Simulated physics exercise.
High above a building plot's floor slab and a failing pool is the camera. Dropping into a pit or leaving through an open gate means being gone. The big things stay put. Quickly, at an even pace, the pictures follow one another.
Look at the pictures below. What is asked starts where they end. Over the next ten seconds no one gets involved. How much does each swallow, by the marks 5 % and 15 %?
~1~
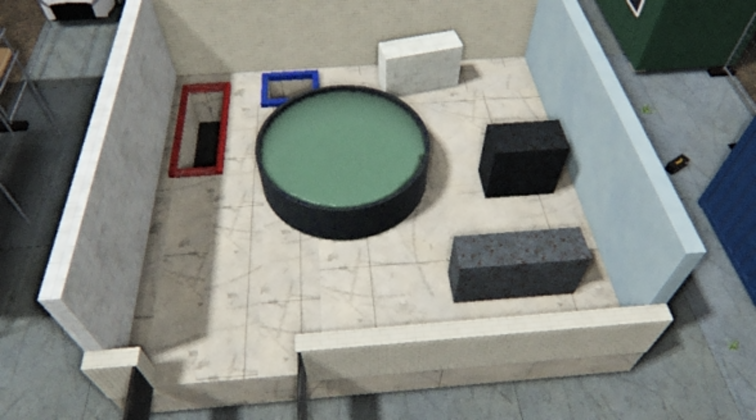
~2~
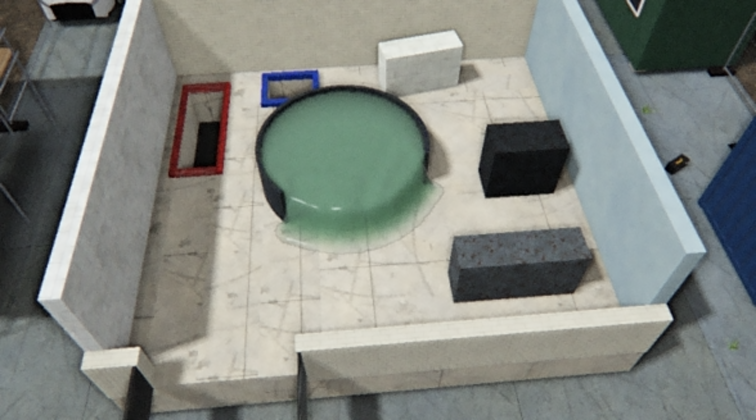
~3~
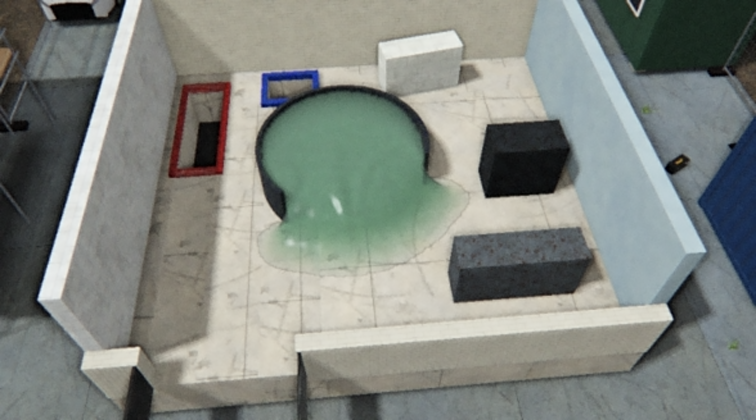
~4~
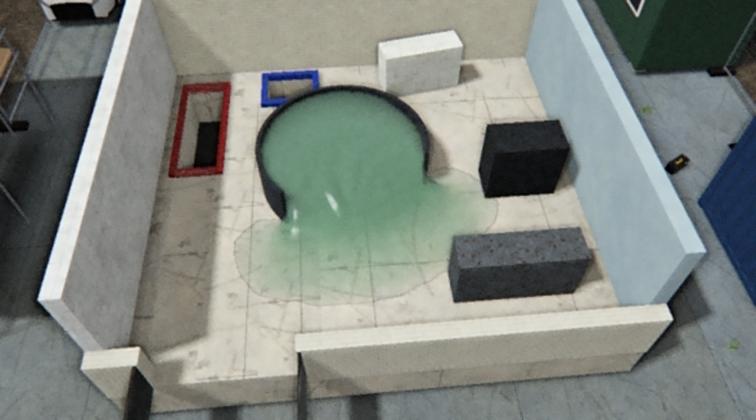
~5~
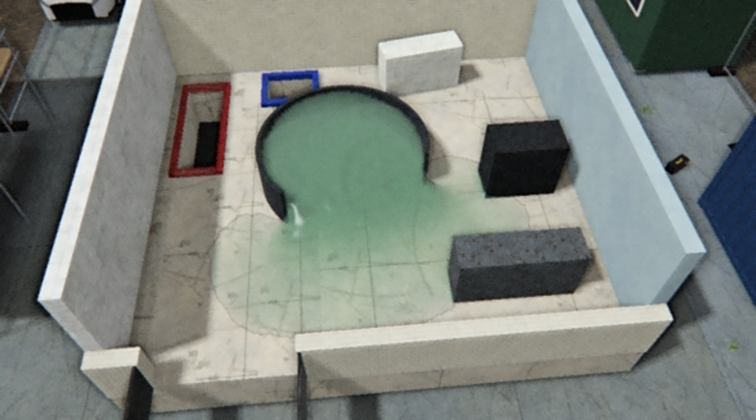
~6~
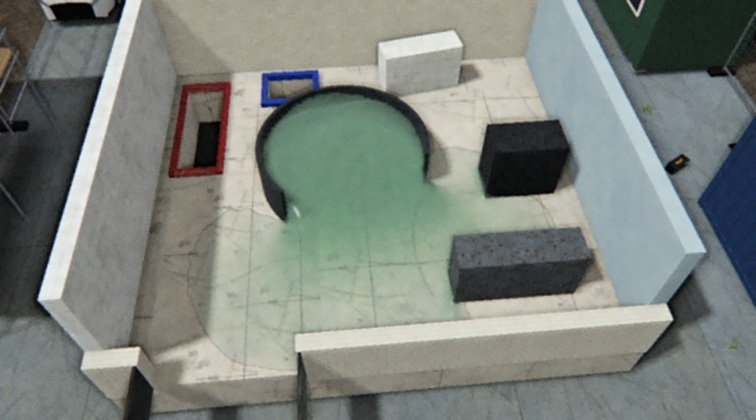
In the end the gate gets a big share of it - past fifteen per cent; the blue pit gets hardly any of it - below five per cent; the red pit gets hardly any of it - below five per cent.
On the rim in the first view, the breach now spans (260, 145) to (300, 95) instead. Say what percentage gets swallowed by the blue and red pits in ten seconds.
The blue pit takes 6 per cent and the red pit 50 per cent.
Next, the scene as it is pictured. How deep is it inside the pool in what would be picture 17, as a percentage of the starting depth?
About 34 %.
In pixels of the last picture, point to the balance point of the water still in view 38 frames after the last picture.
My reading is close to (394, 222).
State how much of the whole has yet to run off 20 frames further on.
I'd say around 88 per cent.
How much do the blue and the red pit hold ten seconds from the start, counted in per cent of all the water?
In the order asked, roughly 0 and 0 percent.
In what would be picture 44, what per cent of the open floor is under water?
My estimate is near 85 per cent.
A moment on, water covers 45 % of the floor; the gate 3 %, the blue pit 0 %, the red pit 0 %.
Next, water covers 45 % of the floor; the gate 7 %, the blue pit 0 %, the red pit 0 %.
Then, water covers 55 % of the floor; the gate 12 %, the blue pit 0 %, the red pit 0 %.
Later, water covers 85 % of the floor; the gate 17 %, the blue pit 0 %, the red pit 0 %.
In the end, water covers 95 % of the floor; the gate 24 %, the blue pit 0 %, the red pit 1 %.
